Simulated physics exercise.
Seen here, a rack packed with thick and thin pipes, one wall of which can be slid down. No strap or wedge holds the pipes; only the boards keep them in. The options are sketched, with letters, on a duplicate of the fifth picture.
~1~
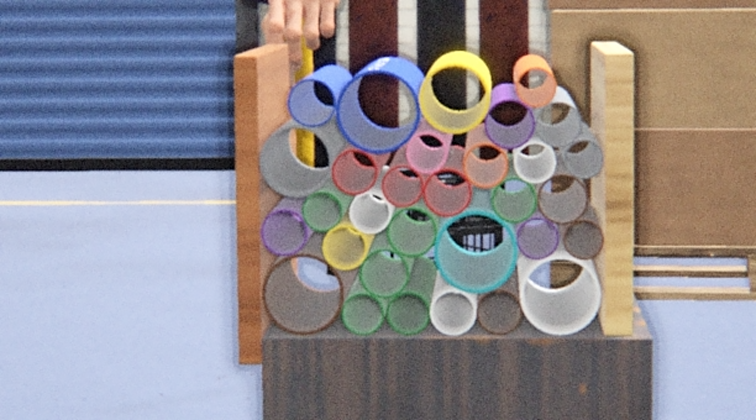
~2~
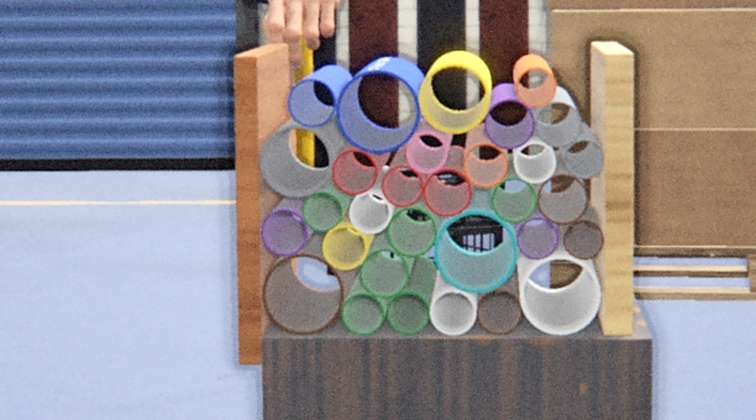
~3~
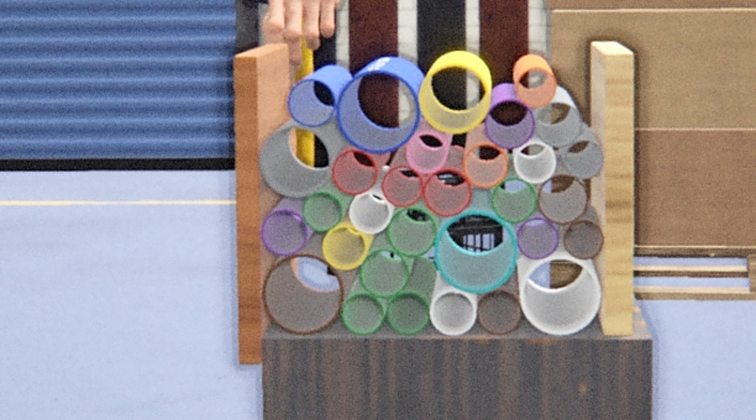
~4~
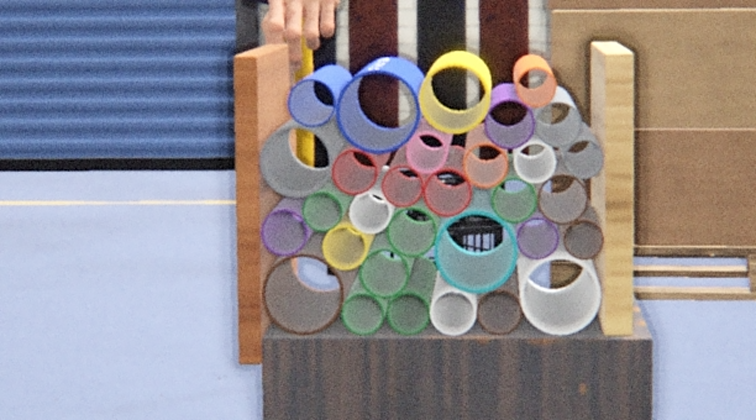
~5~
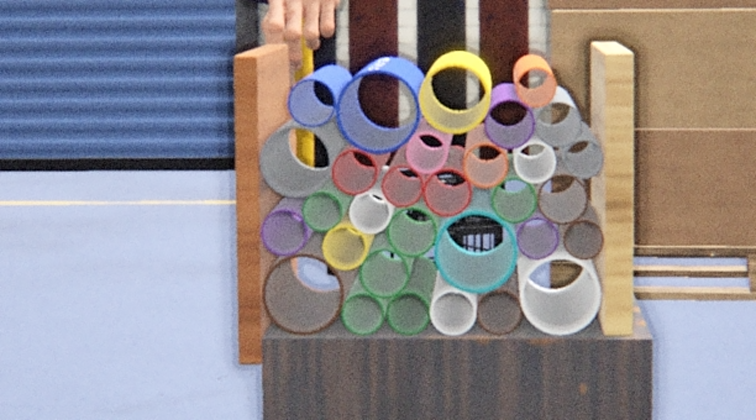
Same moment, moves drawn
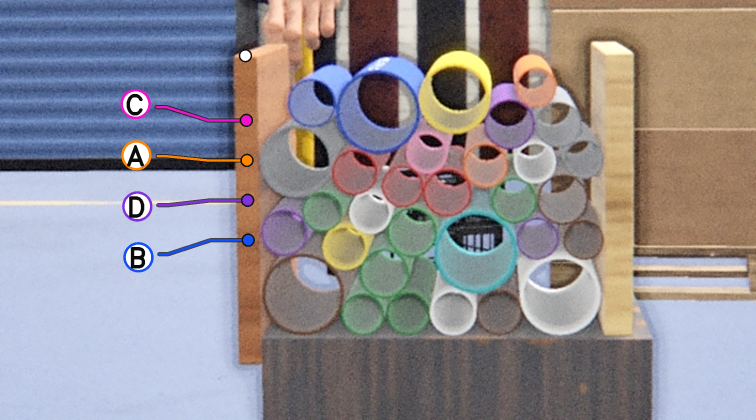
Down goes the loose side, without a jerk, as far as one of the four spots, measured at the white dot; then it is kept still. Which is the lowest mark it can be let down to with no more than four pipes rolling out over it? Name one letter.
Down to B.
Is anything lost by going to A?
At A: No.
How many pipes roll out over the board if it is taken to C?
The count is none.
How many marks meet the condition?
Four of them.
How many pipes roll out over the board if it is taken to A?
With A, none.
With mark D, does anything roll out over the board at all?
No, at D.
On the marked copy, A at (247, 161); B at (248, 240); C at (246, 120); D at (248, 200); the white dot at (245, 56).
With B. Early on, top of the board (259, 140).
Further on, top of the board (260, 236).
At the end, top of the board (260, 239), two out over the board.
As for the rest, A none out over the board; C none out over the board; D none out over the board.
